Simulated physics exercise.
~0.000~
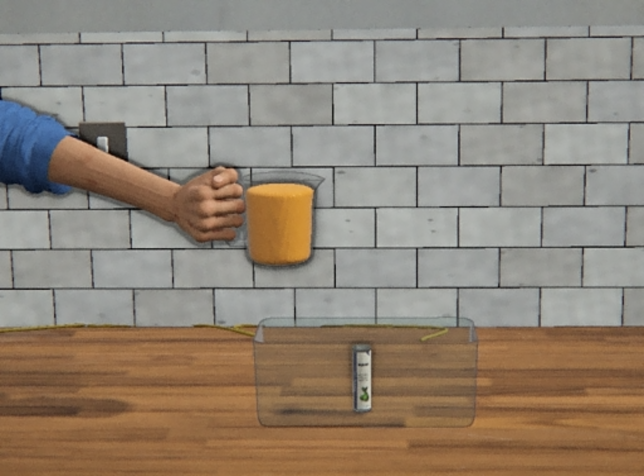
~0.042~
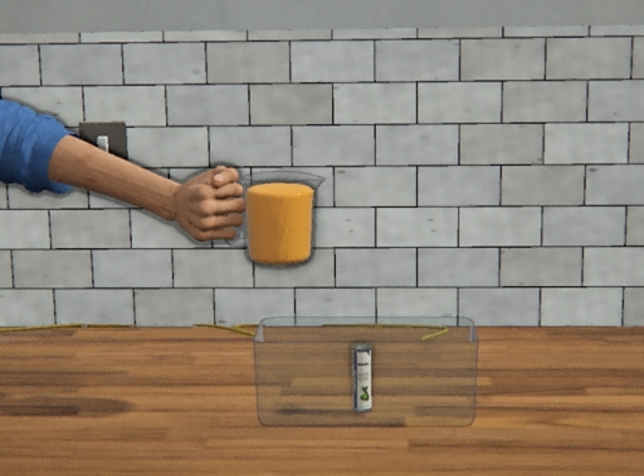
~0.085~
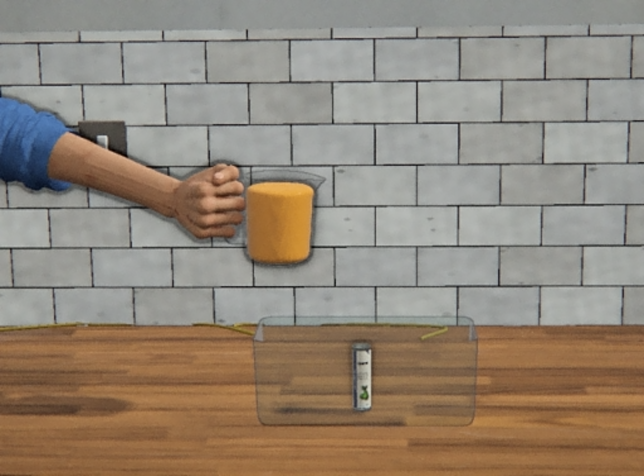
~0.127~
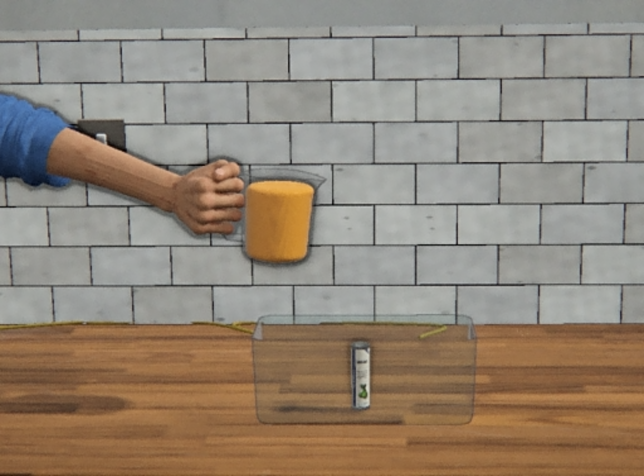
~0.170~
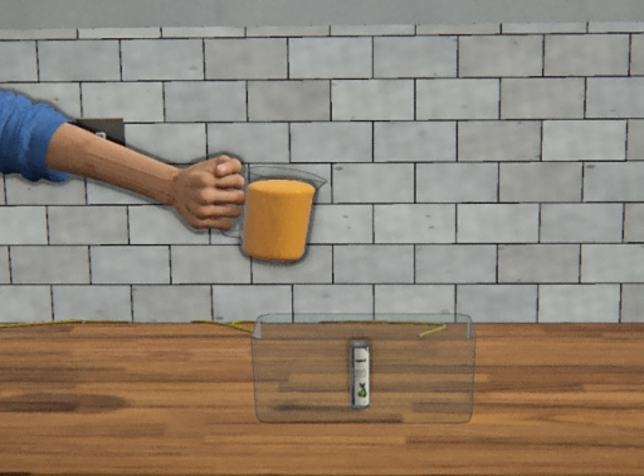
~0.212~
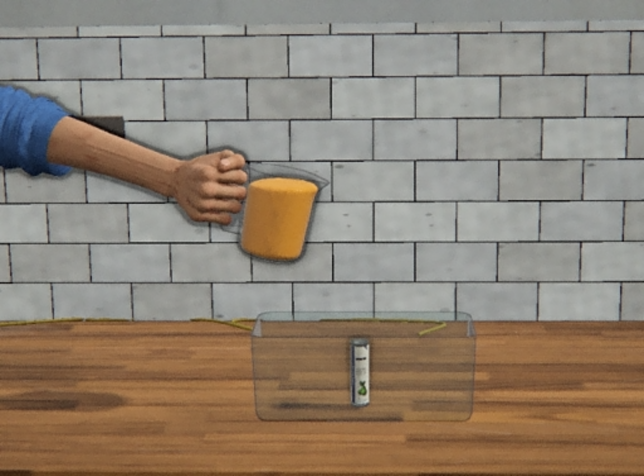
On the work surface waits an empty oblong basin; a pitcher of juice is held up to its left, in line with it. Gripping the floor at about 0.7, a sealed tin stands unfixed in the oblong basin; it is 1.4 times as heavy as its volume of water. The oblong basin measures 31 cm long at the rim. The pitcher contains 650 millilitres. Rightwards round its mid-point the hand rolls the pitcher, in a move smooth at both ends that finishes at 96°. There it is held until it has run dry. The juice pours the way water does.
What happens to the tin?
It manages to stay erect.
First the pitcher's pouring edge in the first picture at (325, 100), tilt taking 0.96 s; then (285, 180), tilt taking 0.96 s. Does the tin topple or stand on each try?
First it stays up; then it falls.
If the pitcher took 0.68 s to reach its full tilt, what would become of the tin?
Then it keeps standing.
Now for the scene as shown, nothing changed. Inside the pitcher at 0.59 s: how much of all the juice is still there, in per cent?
Roughly 82 per cent.
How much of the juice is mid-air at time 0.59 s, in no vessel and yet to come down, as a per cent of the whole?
Roughly 16 %.
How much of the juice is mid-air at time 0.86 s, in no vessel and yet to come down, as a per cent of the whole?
Airborne fraction: Approx. 24 %.
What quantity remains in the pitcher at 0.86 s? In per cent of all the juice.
36 in a hundred, give or take.
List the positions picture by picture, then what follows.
The first frame shows tilt 0°; pouring edge (325, 178); surface from (246, 190) to (314, 190); the oblong basin's rim runs from (257, 332) to (475, 331); the tin's top is at (362, 350).
The second frame shows tilt 0°; pouring edge (326, 178); surface from (246, 189) to (314, 189).
The third frame shows tilt 2°; pouring edge (326, 178); surface from (246, 188) to (314, 188).
The fourth frame shows tilt 4°; pouring edge (327, 179); surface from (247, 186) to (314, 188).
The fifth frame shows tilt 7°; pouring edge (328, 180); surface from (248, 185) to (316, 187).
The sixth frame shows tilt 11°; pouring edge (330, 182); surface from (249, 184) to (319, 185).
Then, 0.59 s in, the tilt is 64° and 82 per cent is still to pour; the tin stands where it began.
Then, 0.86 s in, the tilt is 94° and 36 per cent is still to pour; the tin stands where it began.
Then, 1.15 s in, the tilt is 96° and 8 per cent is still to pour; the tin stands where it began.
Then, 1.46 s in, the tilt is 96° and 1 per cent is still to pour; the tin stands where it began.
Finally, the tin stands where it began.
